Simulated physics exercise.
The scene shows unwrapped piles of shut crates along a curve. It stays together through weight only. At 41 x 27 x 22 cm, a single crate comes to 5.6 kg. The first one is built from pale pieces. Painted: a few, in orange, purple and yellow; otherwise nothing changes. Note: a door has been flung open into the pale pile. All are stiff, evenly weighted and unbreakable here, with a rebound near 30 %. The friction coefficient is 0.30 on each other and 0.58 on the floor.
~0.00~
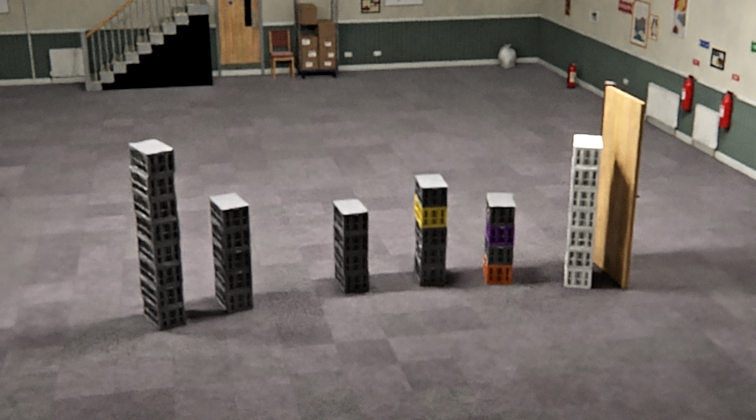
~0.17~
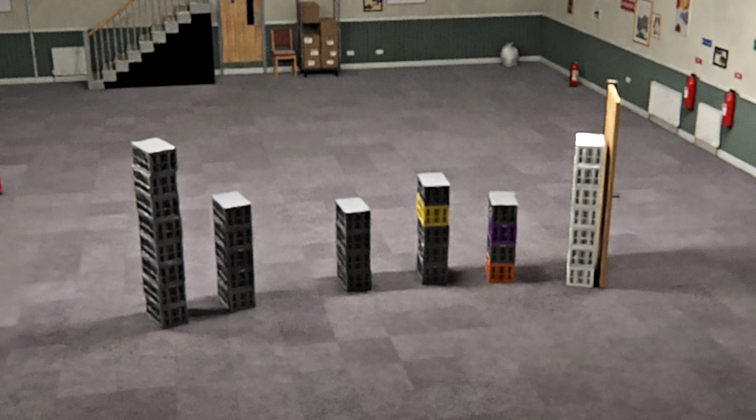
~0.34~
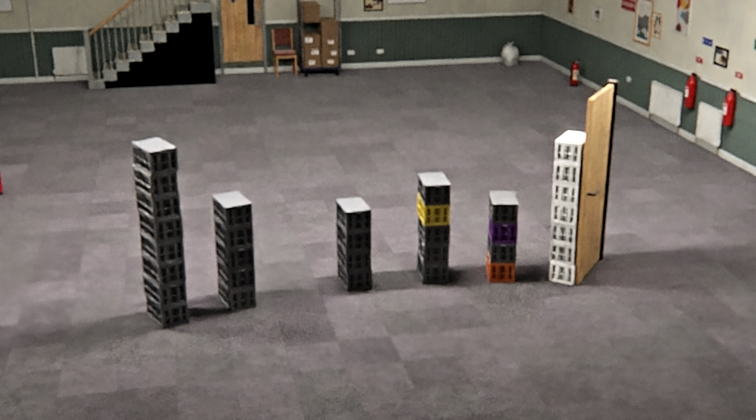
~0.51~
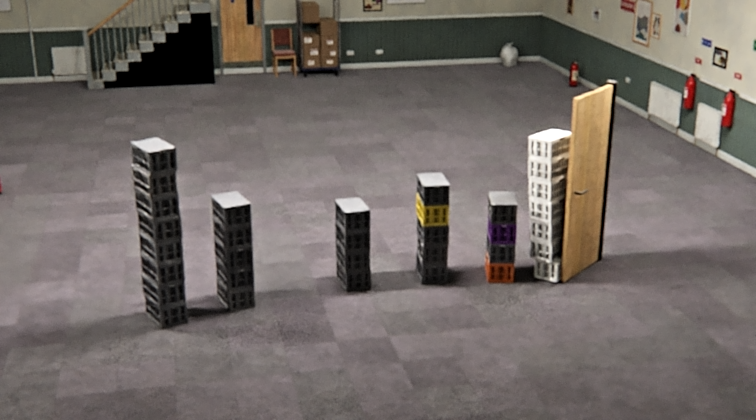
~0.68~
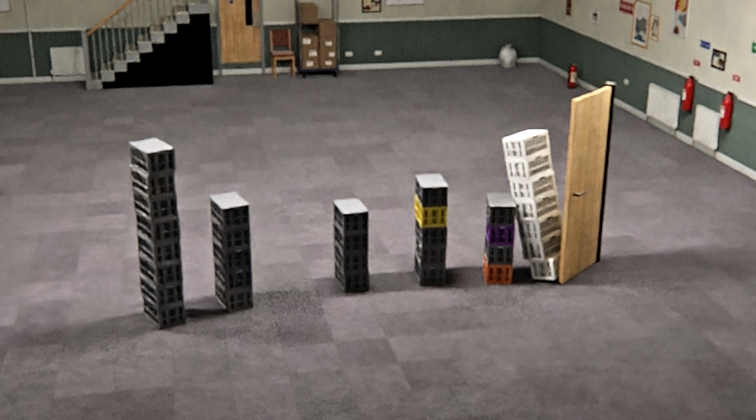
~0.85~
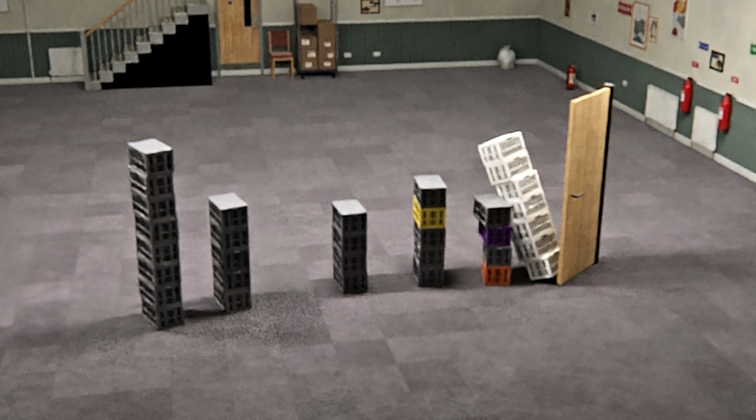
In a large hall with a staircase, a wooden door swung around into a tall white stack of crates, which tilted left against a shorter dark stack with purple and orange crates, nudging its top.
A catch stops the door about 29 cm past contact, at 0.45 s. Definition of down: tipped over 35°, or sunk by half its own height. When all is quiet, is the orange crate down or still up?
The crate? Still up.
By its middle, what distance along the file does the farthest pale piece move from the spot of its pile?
Roughly 240 centimetres.
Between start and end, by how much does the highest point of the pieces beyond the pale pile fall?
0 cm.
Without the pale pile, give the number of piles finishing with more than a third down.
1 altogether.
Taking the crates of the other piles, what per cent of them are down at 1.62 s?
0 %.
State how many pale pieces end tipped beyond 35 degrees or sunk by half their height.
Count: 7.
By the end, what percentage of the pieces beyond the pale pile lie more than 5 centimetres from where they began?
25 in a hundred.
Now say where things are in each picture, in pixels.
In the first frame (we follow the side turned to the camera), door edge (640, 143) 24° before square; orange crate (499, 275); purple crate (502, 236); yellow crate (434, 217); no other piece has moved.
Door edge (615, 142) 4° before square; orange crate (502, 273), in the second frame.
Door edge (587, 139) 17° past square; orange crate (502, 273), in the third frame.
Door edge (573, 138) 27° past square; orange crate (501, 273), in the fourth frame.
Door edge (571, 139) 27° past square, top of the pale pile leaning 13°; orange crate (499, 275); no other piece has moved, in the fifth frame.
Door edge (570, 141) 27° past square, top of the pale pile leaning 23°; orange crate (498, 276); purple crate (499, 237) displaced 44 mm; yellow crate (433, 218); 2 stirred so far, in the sixth frame.
Around 1.14 s, 7 of the pale pile down; none of the 26 other crates down, 3 disturbed; orange crate unmoved; purple crate displaced 16 cm.
Around 1.62 s, 7 of the pale pile down; none of the 26 other crates down, 6 disturbed; orange crate unmoved; purple crate tipped 34°, 7 cm lower.
Finally (3.3 s), 7 of the pale pile down; 3 of the 26 other crates down; orange crate unmoved; purple crate tipped 58°, 27 cm lower; yellow crate displaced 10 cm. Seen by the last camera, middles, orange crate near (497, 268), purple crate near (452, 250).
